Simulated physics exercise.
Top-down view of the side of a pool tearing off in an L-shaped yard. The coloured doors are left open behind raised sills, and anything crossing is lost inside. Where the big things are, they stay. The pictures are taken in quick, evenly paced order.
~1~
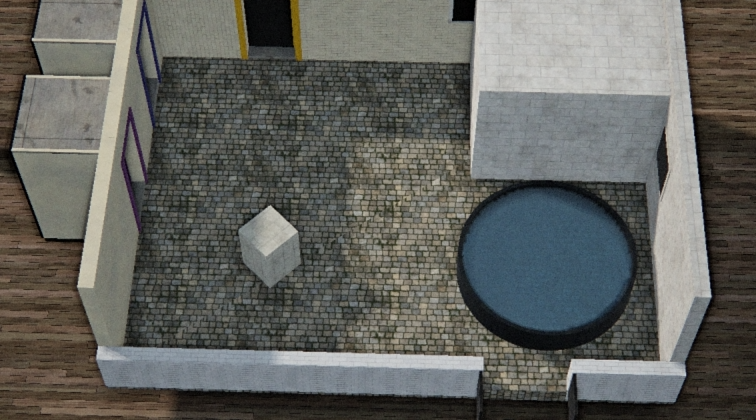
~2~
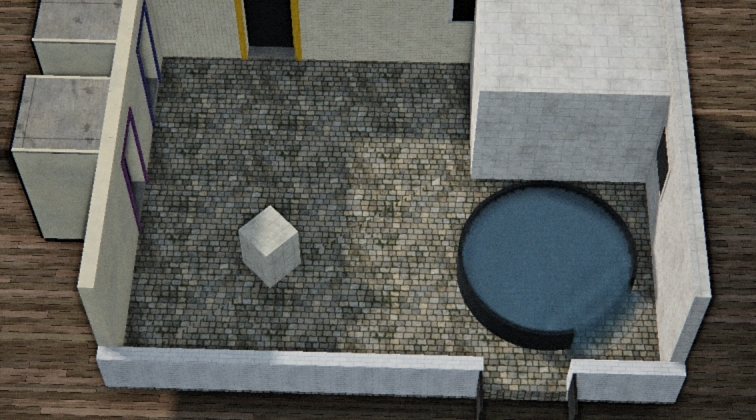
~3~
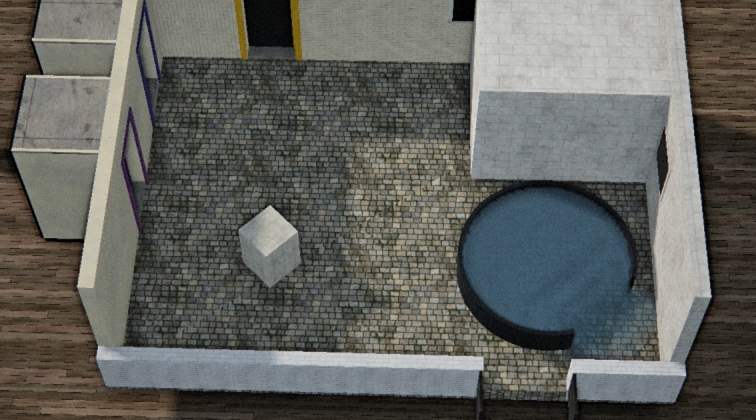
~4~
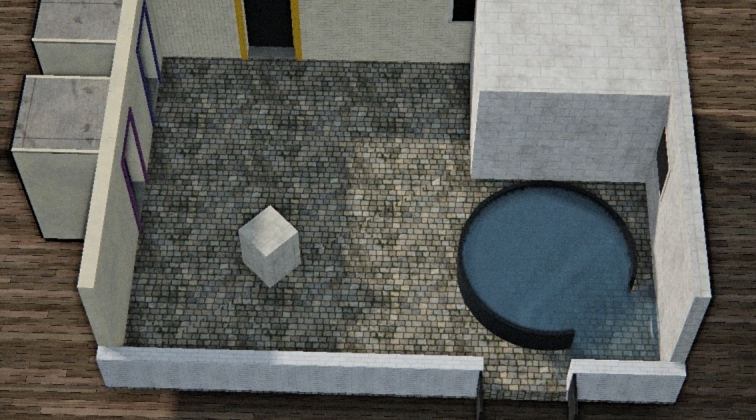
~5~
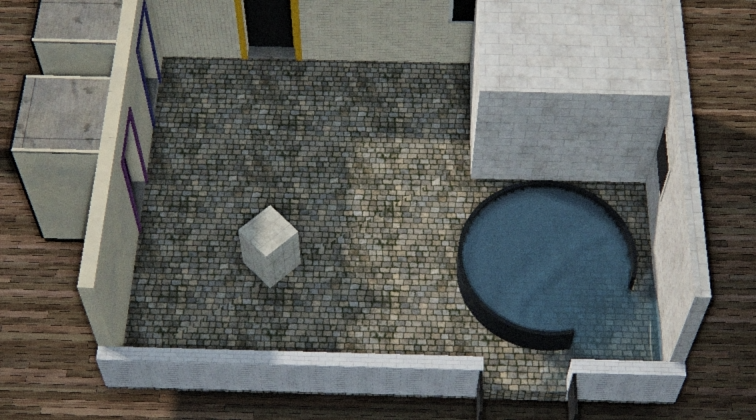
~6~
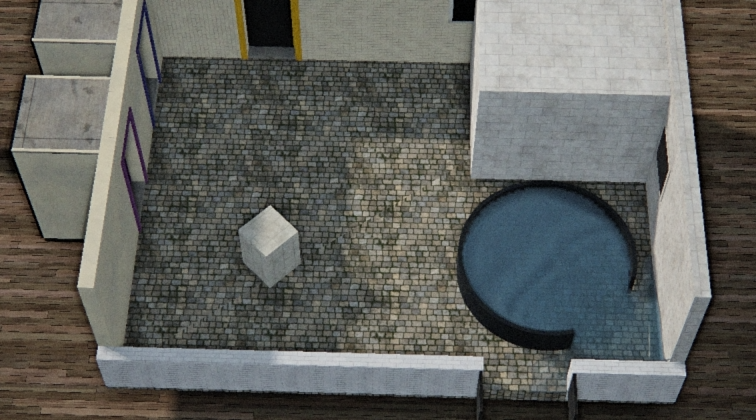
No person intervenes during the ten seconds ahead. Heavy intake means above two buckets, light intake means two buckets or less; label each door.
Labels: Purple door: Light, yellow door: Light, blue door: Light.
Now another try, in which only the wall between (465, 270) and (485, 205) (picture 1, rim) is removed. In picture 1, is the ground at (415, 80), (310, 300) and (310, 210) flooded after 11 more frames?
In the order given: Untouched, swamped and swamped.
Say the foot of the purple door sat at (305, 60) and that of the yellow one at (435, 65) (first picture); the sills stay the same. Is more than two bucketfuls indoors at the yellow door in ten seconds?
Yellow: Comes in low.
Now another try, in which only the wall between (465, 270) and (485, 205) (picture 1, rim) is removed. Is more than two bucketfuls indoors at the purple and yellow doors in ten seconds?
Here's how I see it: The purple door crosses the line and the yellow door crosses the line.
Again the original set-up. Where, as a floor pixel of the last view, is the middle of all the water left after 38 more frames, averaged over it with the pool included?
It's close to (523, 281).
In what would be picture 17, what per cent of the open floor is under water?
Roughly 10 %.
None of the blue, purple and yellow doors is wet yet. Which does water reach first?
The purple-painted one.
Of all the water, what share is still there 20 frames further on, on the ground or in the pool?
About 96 %.
A moment on, water covers 5 % of the floor; the purple door not reached, the yellow door not reached, the blue door not reached.
Next, water covers 10 % of the floor; the purple door not reached, the yellow door not reached, the blue door not reached.
Then, water covers 25 % of the floor; the purple door not reached, the yellow door not reached, the blue door not reached.
Later, water covers 50 % of the floor; the purple door not reached, the yellow door not reached, the blue door not reached.
In the end, water covers 75 % of the floor; the purple door wet at the sill, nothing in, the yellow door not reached, the blue door wet at the sill, nothing in.
